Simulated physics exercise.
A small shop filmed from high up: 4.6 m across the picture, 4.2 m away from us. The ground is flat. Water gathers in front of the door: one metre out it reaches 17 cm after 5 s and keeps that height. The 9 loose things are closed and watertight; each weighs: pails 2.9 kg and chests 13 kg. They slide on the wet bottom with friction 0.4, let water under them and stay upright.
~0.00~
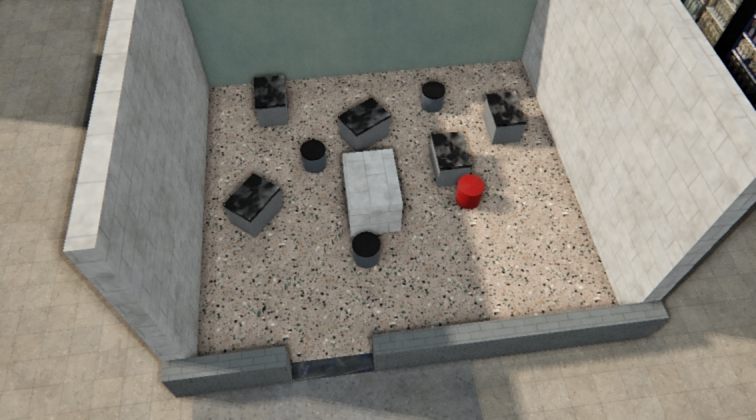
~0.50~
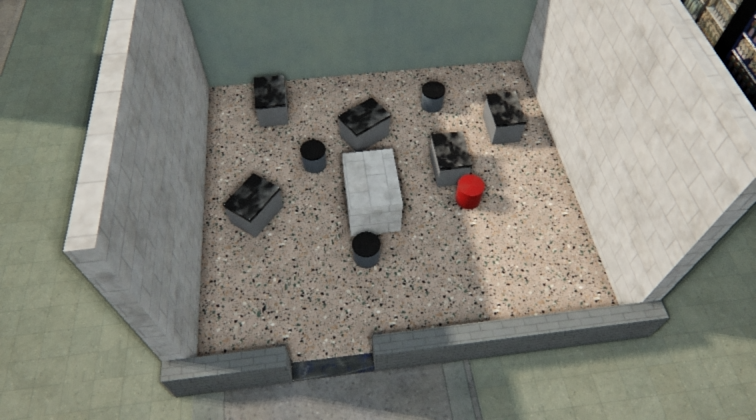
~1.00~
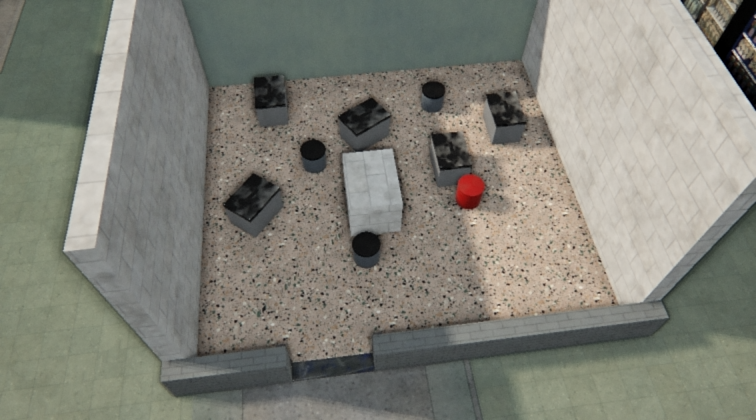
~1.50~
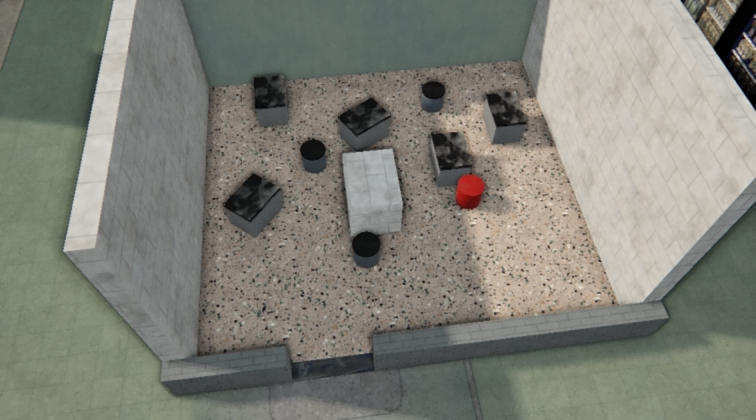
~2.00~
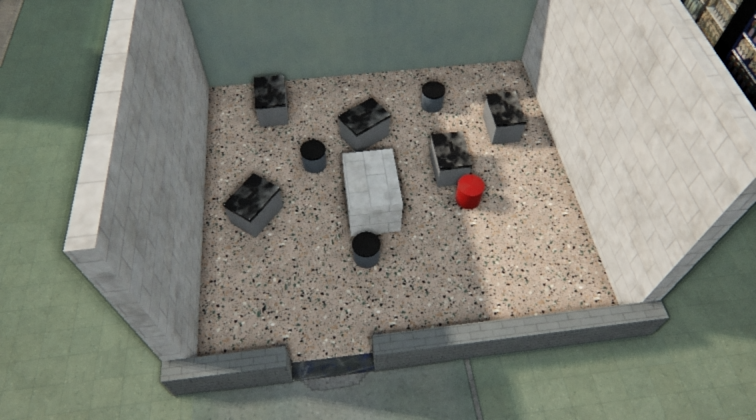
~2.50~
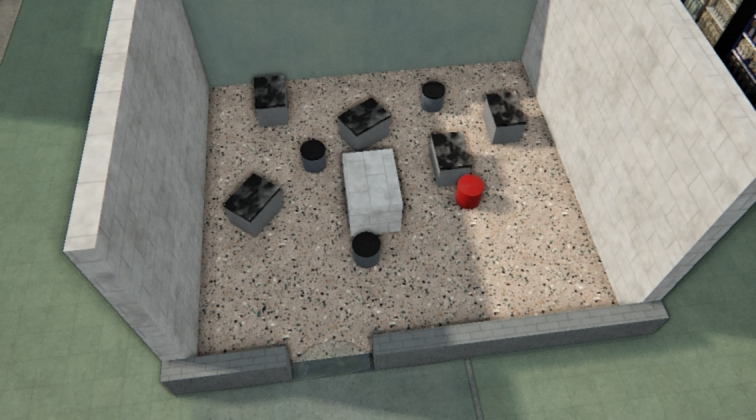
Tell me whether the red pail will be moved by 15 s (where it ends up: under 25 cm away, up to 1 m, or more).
The red pail moves a short way.
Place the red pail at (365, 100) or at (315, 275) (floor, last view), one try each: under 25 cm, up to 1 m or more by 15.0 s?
In that order: It is nudged along; it travels far.
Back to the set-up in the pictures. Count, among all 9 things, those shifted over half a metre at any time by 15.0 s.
5 of them.
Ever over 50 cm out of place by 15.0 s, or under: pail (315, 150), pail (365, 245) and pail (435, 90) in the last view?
In turn: Over, over, more.
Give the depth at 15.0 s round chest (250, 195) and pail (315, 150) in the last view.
Roughly 5 and 5 cm.
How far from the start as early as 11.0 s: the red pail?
About 50 cm.
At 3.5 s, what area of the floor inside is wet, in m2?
Roughly 1.5 m2.
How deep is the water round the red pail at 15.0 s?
Roughly 6 cm.
After 3.5 s the red pail is near (471, 185), 0.0 m from its start, aground; 0 afloat.
After 6.8 s the red pail is near (471, 185), 0.0 m from its start, aground; 0 afloat.
After 11.0 s the red pail is near (506, 174), 0.5 m from its start, aground; 3 afloat.
After 15.0 s the red pail is near (518, 167), 0.6 m from its start, afloat; 6 afloat.
